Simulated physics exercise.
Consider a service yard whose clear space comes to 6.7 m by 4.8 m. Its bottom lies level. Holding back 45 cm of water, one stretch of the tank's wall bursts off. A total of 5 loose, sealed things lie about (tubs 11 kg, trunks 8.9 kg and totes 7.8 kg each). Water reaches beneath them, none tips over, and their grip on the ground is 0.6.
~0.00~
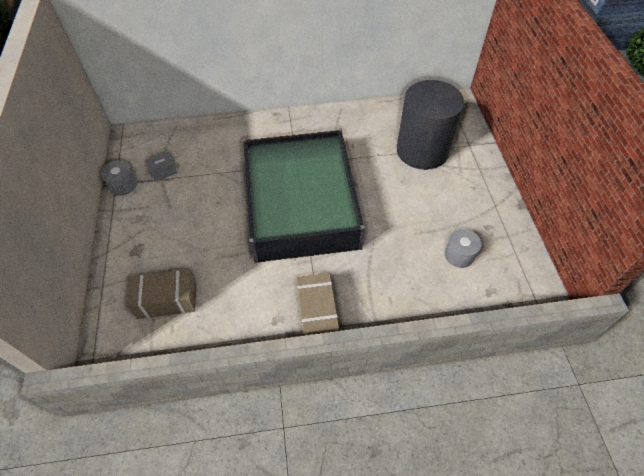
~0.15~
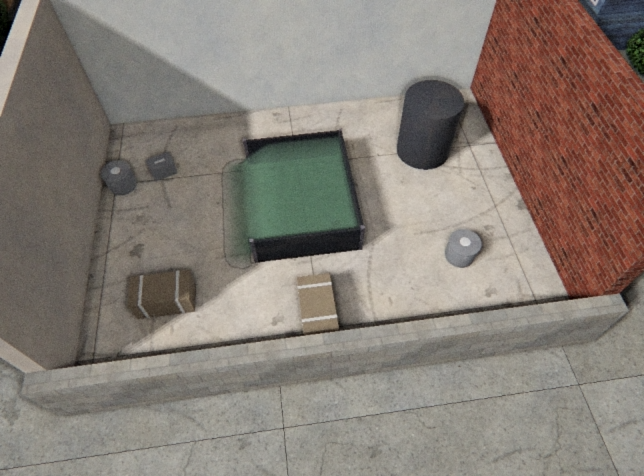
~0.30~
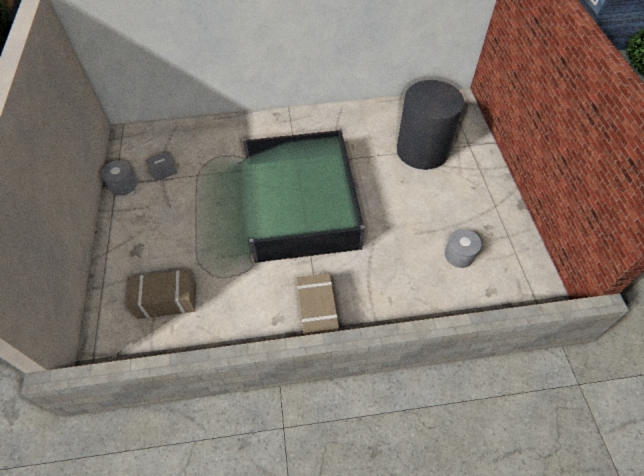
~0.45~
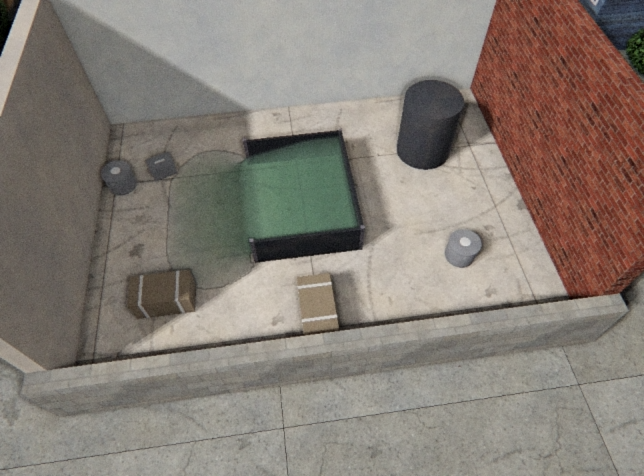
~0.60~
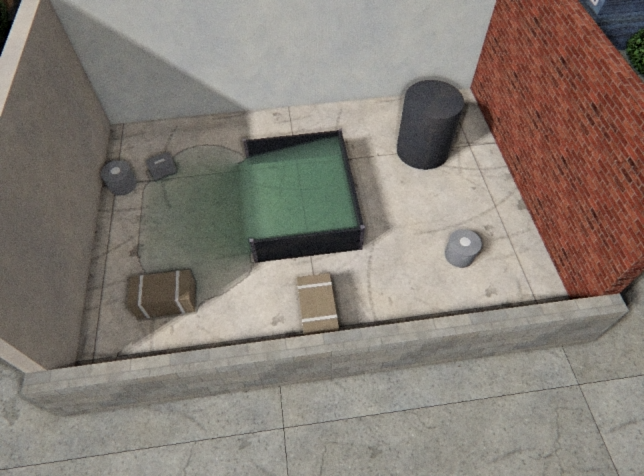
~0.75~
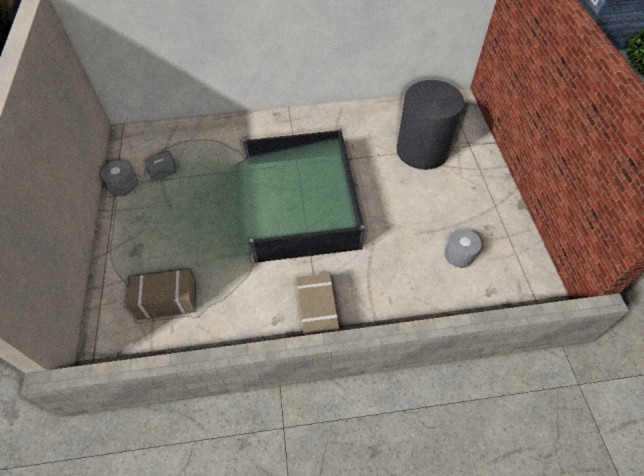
A walled concrete yard with pale walls at the left and back and red brick at the right is seen from a high, fixed viewpoint. A dark-framed tank of green water stands in the middle, with a dark cylinder and small grey tub rightward, two brown boxes in front, and two small grey objects at left. Water leaves the tank's left side and spreads thinly across the floor, reaching around the left box, while the objects stay still.
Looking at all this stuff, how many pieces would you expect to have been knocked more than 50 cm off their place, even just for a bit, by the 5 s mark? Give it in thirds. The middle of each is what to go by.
I would expect two thirds or above.
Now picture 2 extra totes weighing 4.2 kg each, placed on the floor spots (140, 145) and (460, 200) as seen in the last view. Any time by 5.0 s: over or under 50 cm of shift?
Result in order: Exceeded; not exceeded.
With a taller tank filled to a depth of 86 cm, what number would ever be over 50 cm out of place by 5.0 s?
5.
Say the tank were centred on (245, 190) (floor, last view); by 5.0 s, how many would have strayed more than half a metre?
4.
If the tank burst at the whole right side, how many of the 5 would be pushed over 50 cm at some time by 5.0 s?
In that case 2 of them.
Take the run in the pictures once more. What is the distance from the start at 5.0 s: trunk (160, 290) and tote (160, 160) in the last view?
The first ends 250 centimetres from its start and the second 300 centimetres.
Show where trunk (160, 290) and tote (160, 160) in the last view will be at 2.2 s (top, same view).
Around (134, 334) and (124, 113).
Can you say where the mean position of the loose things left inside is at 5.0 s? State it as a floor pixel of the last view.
(361, 211).
After 1.1 s 0 of 5 are over 50 cm from their spots; 0 afloat.
After 2.2 s 3 of 5 are over 50 cm from their spots; 2 afloat.
After 3.5 s 3 of 5 are over 50 cm from their spots; 3 afloat.
After 5.0 s 4 of 5 are over 50 cm from their spots, and 4 have been at some point; 2 afloat.
